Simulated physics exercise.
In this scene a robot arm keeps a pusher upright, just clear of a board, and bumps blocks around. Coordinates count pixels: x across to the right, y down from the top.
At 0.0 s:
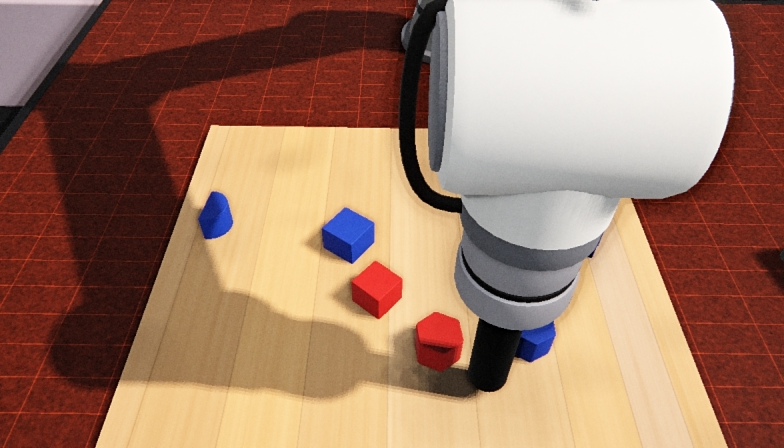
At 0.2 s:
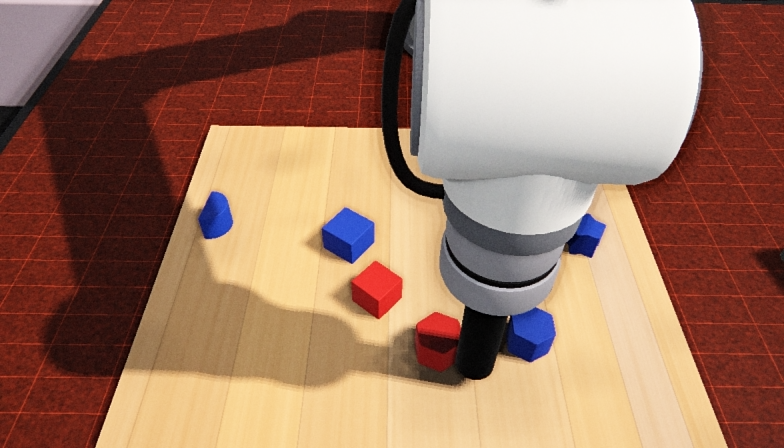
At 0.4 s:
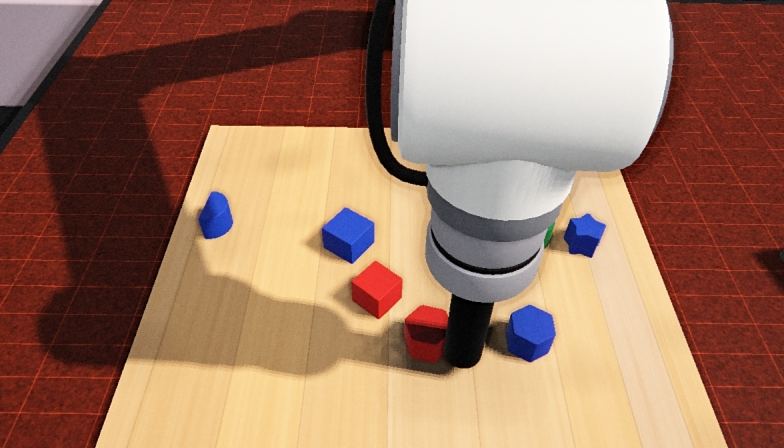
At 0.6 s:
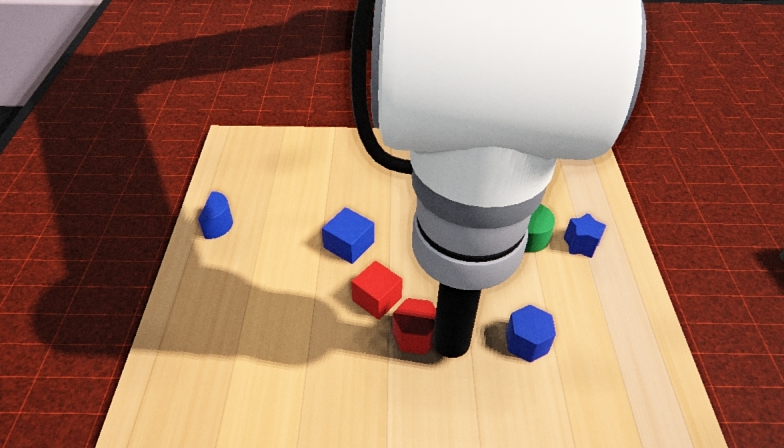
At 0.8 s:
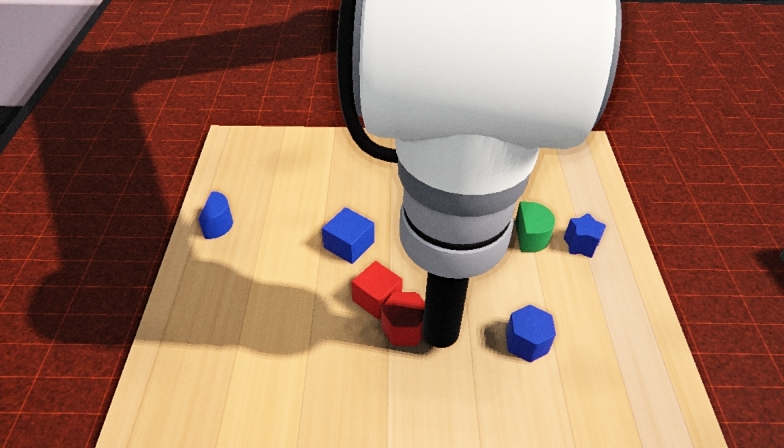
The clip shows a white robotic arm with a black pusher moving left and slightly away over a wooden board, nudging a red six-sided block toward a red square block while the surrounding blue and green blocks stay still.
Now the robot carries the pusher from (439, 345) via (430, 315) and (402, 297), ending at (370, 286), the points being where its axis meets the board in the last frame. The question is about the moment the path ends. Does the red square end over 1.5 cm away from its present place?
Yes.
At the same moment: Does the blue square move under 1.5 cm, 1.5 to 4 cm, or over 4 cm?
Final distance: Less than 1.5 cm.
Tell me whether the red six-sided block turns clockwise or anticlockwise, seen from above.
From the top: Counterclockwise.
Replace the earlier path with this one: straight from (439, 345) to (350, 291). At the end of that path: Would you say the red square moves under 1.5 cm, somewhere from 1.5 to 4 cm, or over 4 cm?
Upwards of 4 cm.
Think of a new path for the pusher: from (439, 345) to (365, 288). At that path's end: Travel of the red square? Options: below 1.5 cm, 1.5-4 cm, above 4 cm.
The answer will be the long band, over 4 cm.
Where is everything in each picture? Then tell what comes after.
Tip of the pusher (487, 375), middles of tops, blue square (348, 225), red square (377, 280), red six-sided block (440, 332), in the first frame.
Pusher (475, 363), nothing pushed, in the second frame.
Pusher (463, 352), red six-sided block (429, 324), in the third frame.
Pusher (451, 342), red six-sided block (417, 316), in the fourth frame.
Pusher (441, 333), blue square (348, 225), red square (377, 280), red six-sided block (406, 309), in the fifth frame.
The first path, step by step. One third of the way, pusher (431, 301); red square (366, 274), turned 15° clockwise; red six-sided block (393, 298), turned 35° anticlockwise.
Two thirds of the way, pusher (402, 285); red square (354, 268), turned 20° clockwise; red six-sided block (372, 298), turned 70° anticlockwise.
At the end, pusher (369, 273); blue square unmoved; red square (328, 262), turned 15° clockwise; red six-sided block (362, 299), turned 95° anticlockwise.
